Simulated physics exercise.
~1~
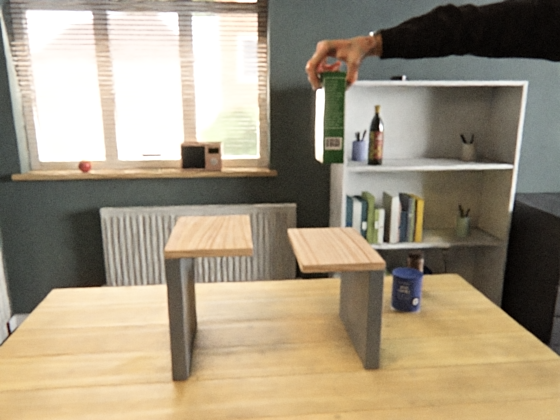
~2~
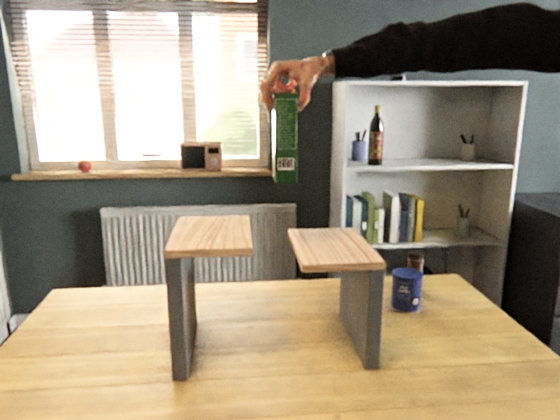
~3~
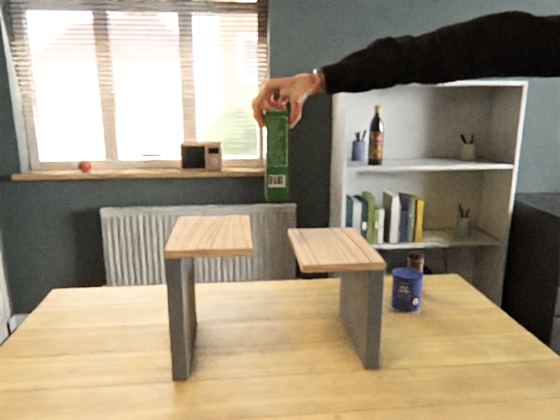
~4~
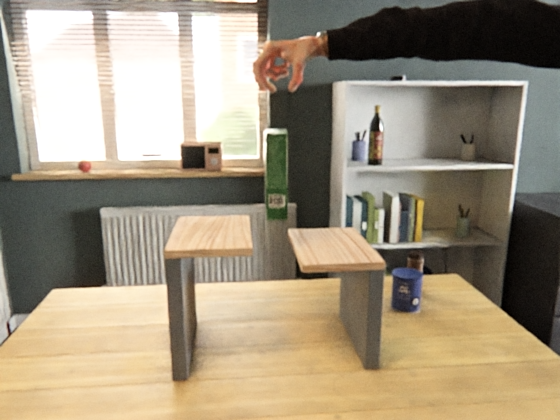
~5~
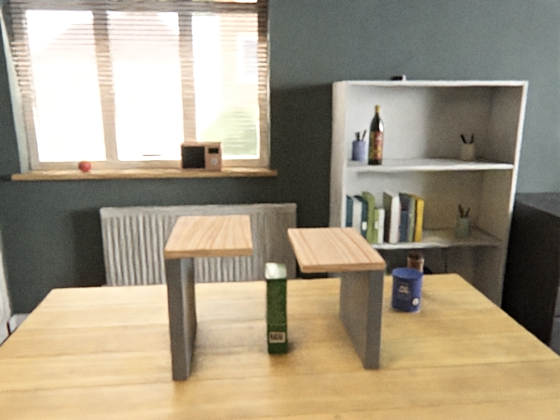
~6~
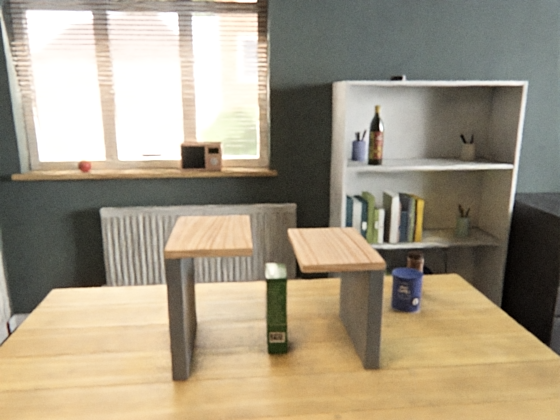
To begin with, a hand reaches in from the right, holding a slim green packet upright above a table where two wood-topped ledges stand with a gap between them. A blue tin and a brown shaker sit to the right, behind the ledges. The hand carries the packet left and lowers it slightly until it hangs over the gap. The fingers then open, and the packet drops as the hand draws back. It passes between the ledges without being stopped and reaches the table. Finally, it stands upright in the gap, while the tin and shaker remain in place.
